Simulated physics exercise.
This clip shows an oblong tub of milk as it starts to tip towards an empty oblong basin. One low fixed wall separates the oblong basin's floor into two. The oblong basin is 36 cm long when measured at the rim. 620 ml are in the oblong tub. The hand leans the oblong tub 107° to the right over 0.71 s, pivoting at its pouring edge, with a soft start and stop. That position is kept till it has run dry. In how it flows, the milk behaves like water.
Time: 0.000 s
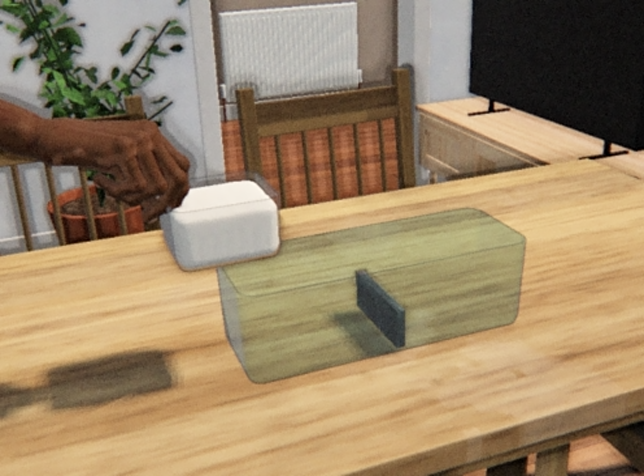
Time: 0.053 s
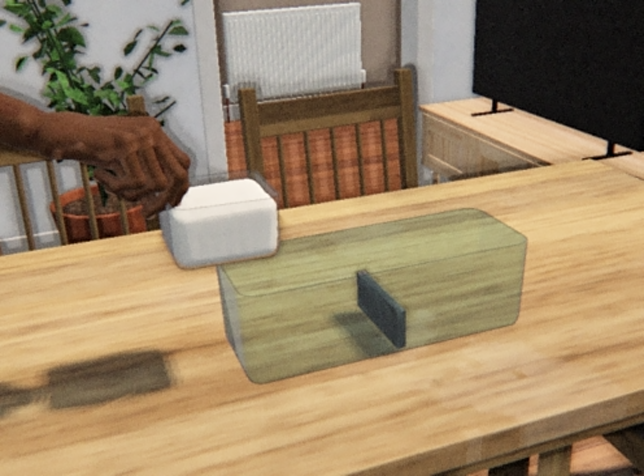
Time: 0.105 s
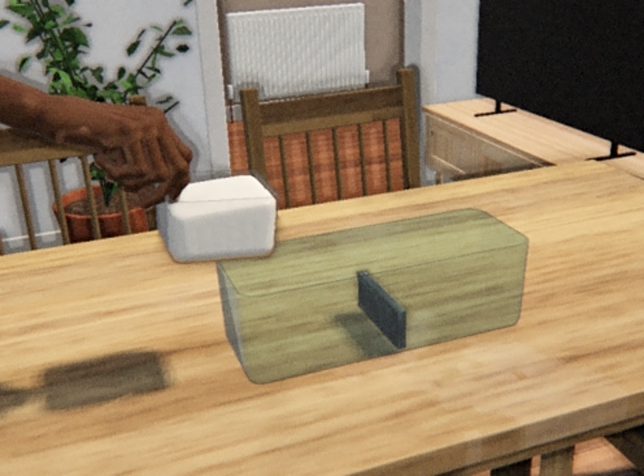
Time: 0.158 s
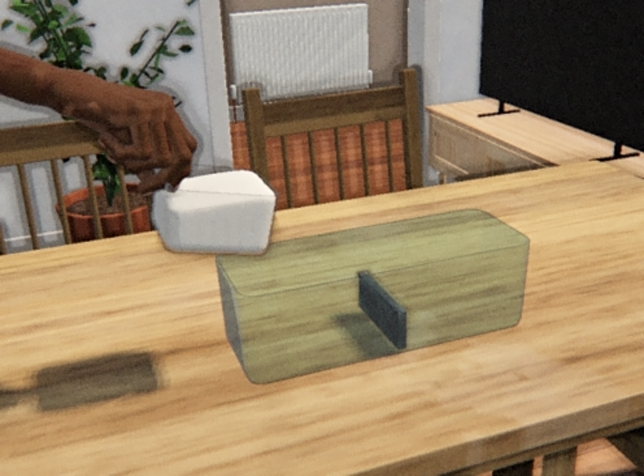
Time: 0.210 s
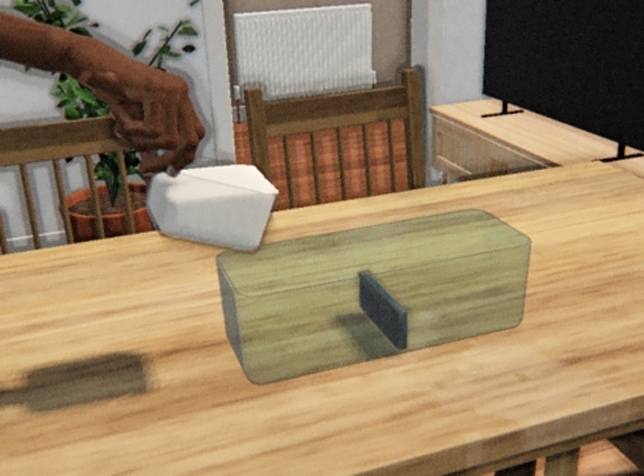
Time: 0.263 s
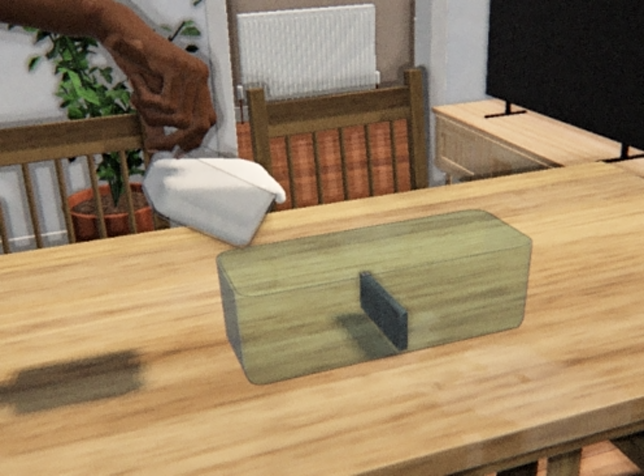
A pale yellow-green, see-through oblong basin with a dark upright wall inside stands on a light wooden table, seen from slightly above in a room with wooden chairs, a potted plant, a white radiator and a black screen. A hand at the left holds a small white tub beside the basin's far left end. The hand leans the tub rightward, slowly then faster, while the view shifts very slightly.
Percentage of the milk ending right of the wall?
11 per cent.
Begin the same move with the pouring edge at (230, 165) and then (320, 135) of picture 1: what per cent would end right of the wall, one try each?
Respectively about 5 and 80 percent.
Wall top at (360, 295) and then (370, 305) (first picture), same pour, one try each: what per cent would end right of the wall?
Respectively close to 45 and 35 %.
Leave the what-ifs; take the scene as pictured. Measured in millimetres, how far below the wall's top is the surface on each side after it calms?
Noted: Left near 28 mm, right near 48 mm.
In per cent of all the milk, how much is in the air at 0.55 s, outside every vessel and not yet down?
Near 48 per cent at that moment.
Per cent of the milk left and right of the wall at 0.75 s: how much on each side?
Some 84 per cent left and 4 right.
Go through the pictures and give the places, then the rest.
The first picture shows tilt 0°; pouring edge (267, 185); surface from (166, 207) to (265, 191); the oblong basin's rim runs from (226, 277) to (502, 224); the wall's top is at (379, 291).
The second picture shows tilt 1°; pouring edge (267, 184); surface from (165, 206) to (264, 189).
The third picture shows tilt 6°; pouring edge (267, 184); surface from (164, 203) to (263, 185).
The fourth picture shows tilt 13°; pouring edge (267, 184); surface from (161, 196) to (264, 180).
The fifth picture shows tilt 22°; pouring edge (267, 185); surface from (158, 186) to (262, 177); 2 per cent is over the edge.
The sixth picture shows tilt 32°; pouring edge (266, 184); surface from (155, 176) to (263, 175); 5 per cent is over the edge.
By 0.55 s the tilt is 94° and 31 per cent is still to pour, 20 is left of the wall and 0 right of it.
By 0.75 s the tilt is 107° and 3 per cent is still to pour, 84 is left of the wall and 4 right of it.
By 0.97 s the tilt is 107° and 0 per cent is still to pour, 75 is left of the wall and 4 right of it.
By 1.21 s the tilt is 107° and 0 per cent is still to pour, 87 is left of the wall and 8 right of it.
At rest 84 per cent lies left of the wall, 11 right of it and 5 outside.
